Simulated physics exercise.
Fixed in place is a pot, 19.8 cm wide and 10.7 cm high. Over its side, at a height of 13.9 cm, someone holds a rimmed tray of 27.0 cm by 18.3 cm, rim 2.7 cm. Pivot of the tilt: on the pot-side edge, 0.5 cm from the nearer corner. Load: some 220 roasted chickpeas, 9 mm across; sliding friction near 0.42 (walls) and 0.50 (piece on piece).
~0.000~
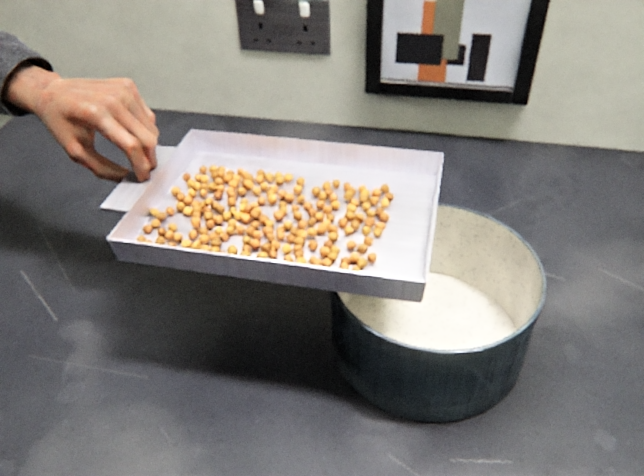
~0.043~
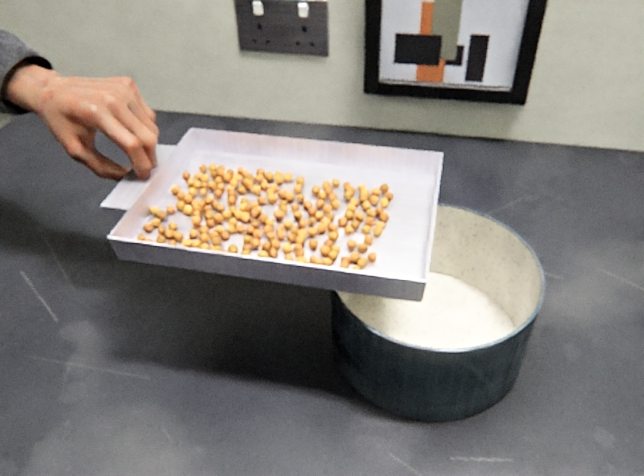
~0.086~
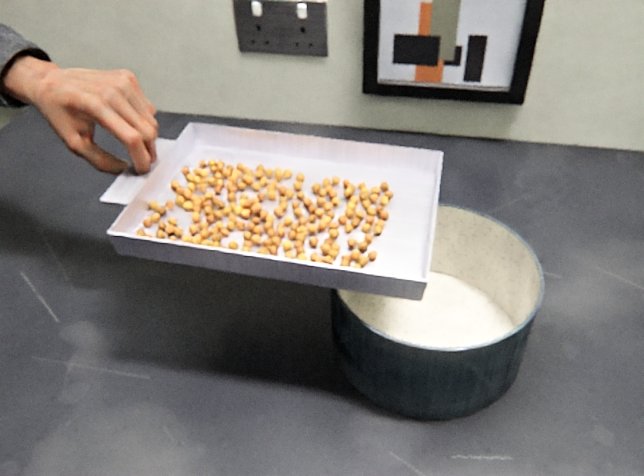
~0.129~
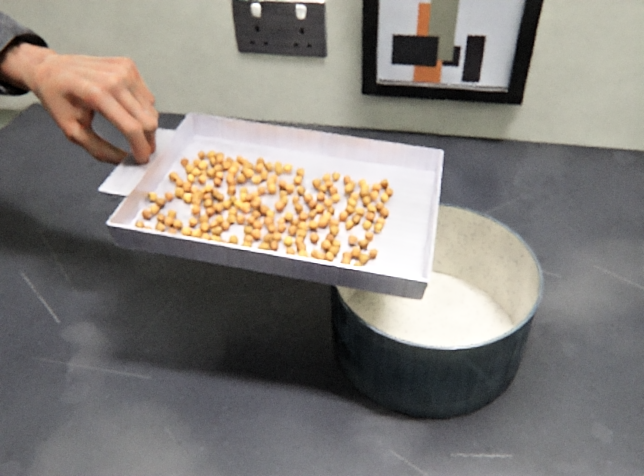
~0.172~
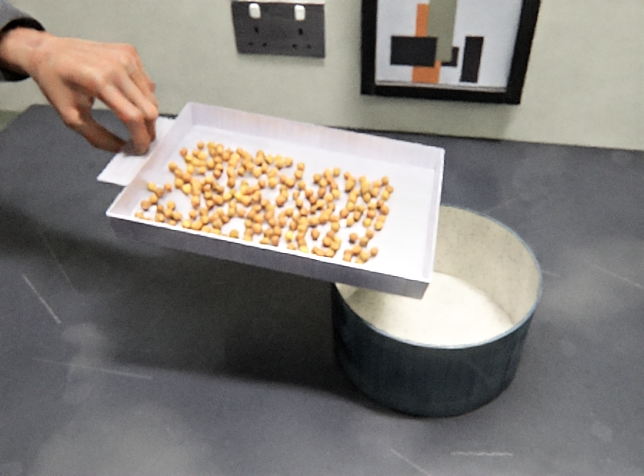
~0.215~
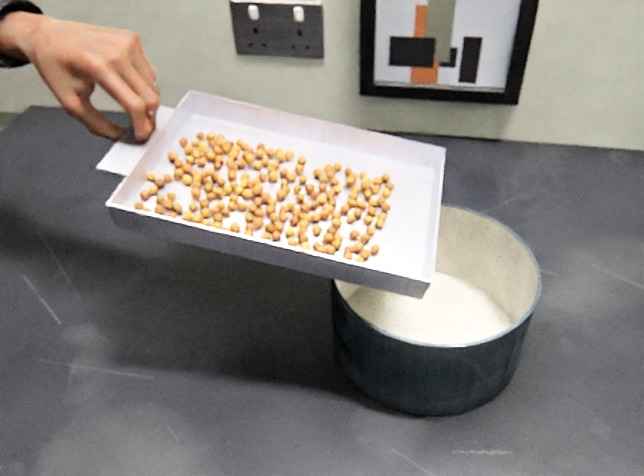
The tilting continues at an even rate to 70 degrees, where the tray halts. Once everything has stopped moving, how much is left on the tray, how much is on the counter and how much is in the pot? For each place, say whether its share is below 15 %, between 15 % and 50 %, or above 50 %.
One by one: Left on the tray: I'm guessing the greater portion of the load. Counter: I'm guessing a mere smattering of the load. Pot: I'm guessing a mere smattering of the load.
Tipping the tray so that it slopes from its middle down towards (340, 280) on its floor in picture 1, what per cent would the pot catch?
The share comes to about 0 in a hundred.
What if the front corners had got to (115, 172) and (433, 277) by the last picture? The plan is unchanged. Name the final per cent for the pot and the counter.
That works out as pot 15 and counter 5.
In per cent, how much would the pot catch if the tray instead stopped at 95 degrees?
80 %.
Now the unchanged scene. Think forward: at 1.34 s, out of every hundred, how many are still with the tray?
I'd say close to 95 per cent.
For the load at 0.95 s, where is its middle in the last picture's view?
Load centre est.: (410, 206) px.
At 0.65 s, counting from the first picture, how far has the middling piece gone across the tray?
7 cm.
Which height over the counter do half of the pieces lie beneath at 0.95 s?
Median height: Approx. 20 cm.
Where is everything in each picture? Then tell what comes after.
Tray tilt 0 degrees, front corners at (111, 237) and (423, 279); middle of the pieces at (264, 220); pot at (435, 267), in the first frame.
Tray tilt 1 degrees, front corners at (112, 236) and (423, 279); middle of the pieces at (264, 219), in the second frame.
Tray tilt 2 degrees, front corners at (112, 231) and (424, 278); middle of the pieces at (264, 216), in the third frame.
Tray tilt 5 degrees, front corners at (111, 222) and (426, 278), lowest corner right front; middle of the pieces at (264, 210), in the fourth frame.
Tray tilt 7 degrees, front corners at (111, 212) and (427, 278), lowest corner right front; middle of the pieces at (265, 204), in the fifth frame.
Tray tilt 10 degrees, front corners at (111, 203) and (429, 278), lowest corner right front; middle of the pieces at (266, 198); pot at (433, 265). Its pace works out near 65 degrees a second, in the sixth frame.
After 0.65 s, tilt 39 degrees; the tray holds 100 %, the pot 0 %.
After 0.95 s, tilt 58 degrees; the tray holds 100 %, the pot 0 %.
Then, at 1.34 s, tilt 70 degrees; the tray holds 95 %, the pot 0 %.
At rest (1.9 s), tray 95 %, counter 0 %, pot 0 %.
